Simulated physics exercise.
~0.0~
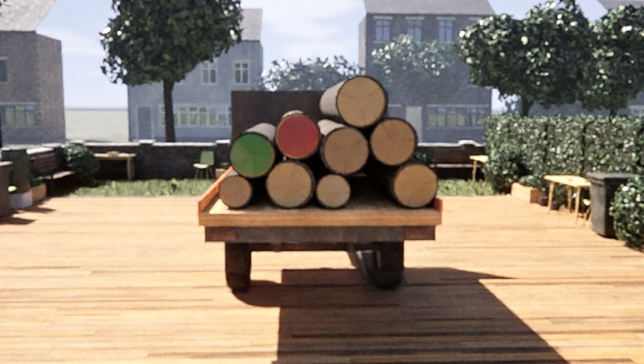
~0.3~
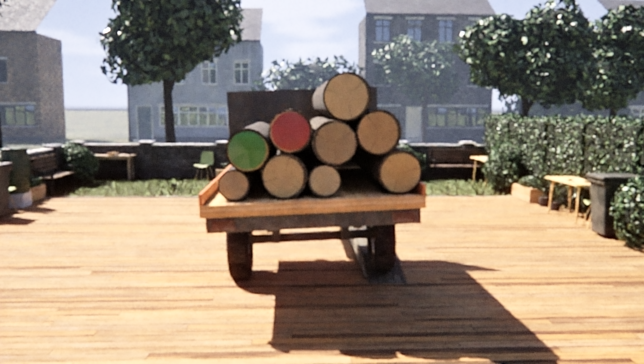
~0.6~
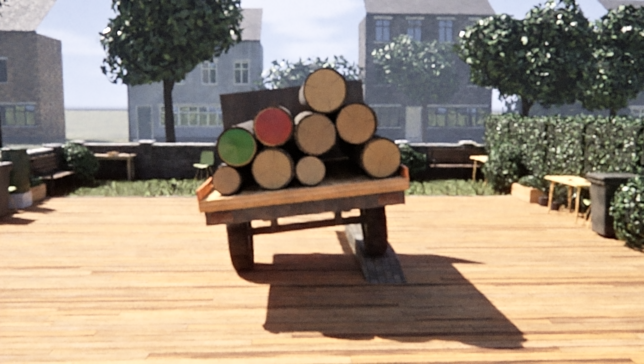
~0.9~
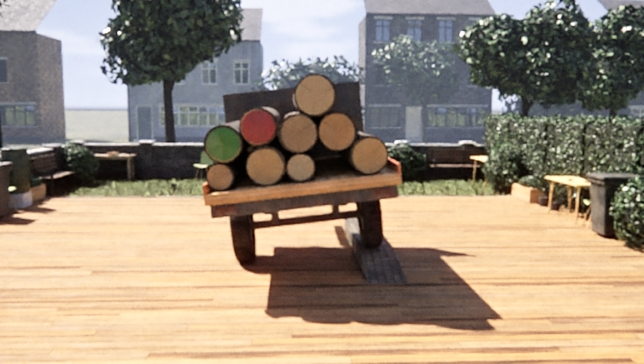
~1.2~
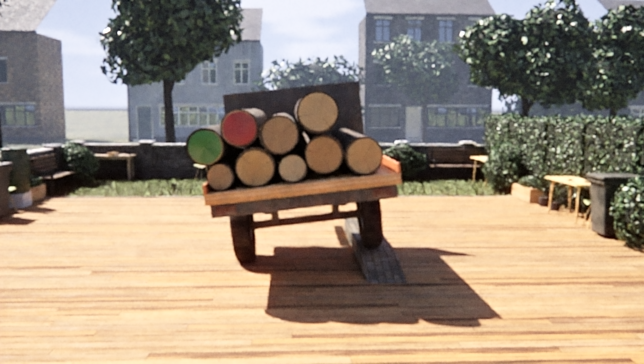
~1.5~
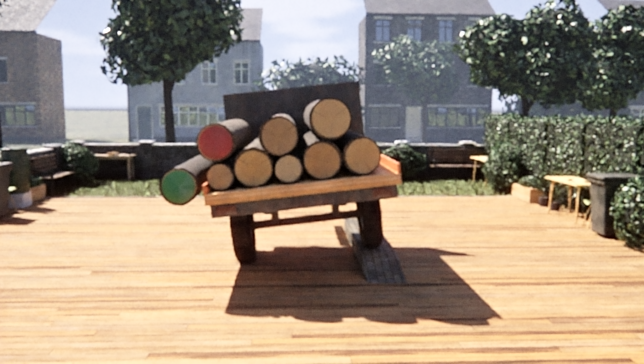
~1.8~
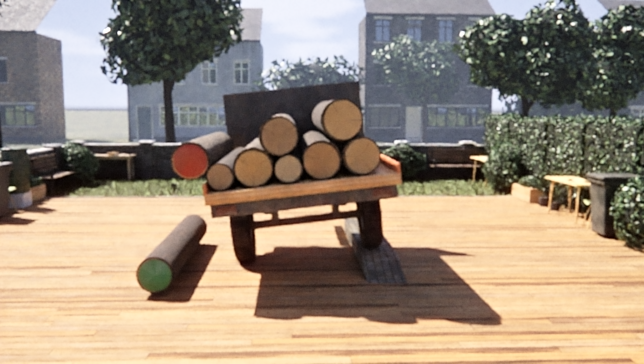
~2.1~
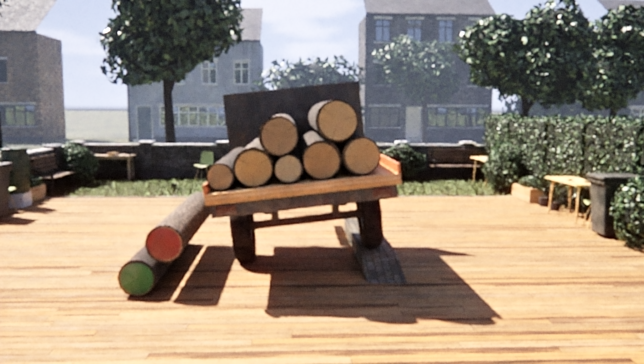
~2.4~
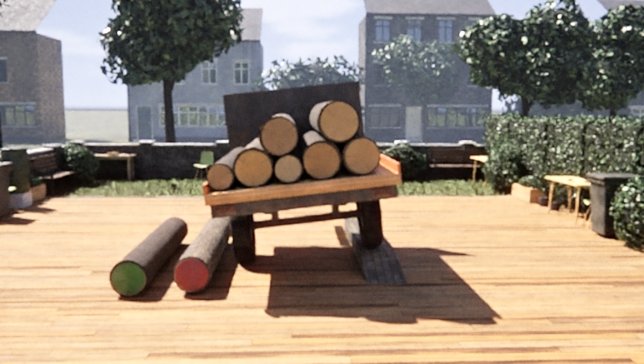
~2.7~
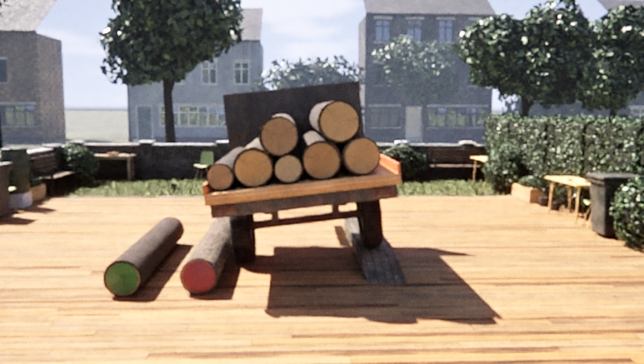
A flat trailer stacked with logs rolled away across a wooden deck and tilted left as its right wheel climbed a ramp-like slab, then the green-ended log and the red-ended one rolled off the left side and settled on the ground, the rest staying aboard.
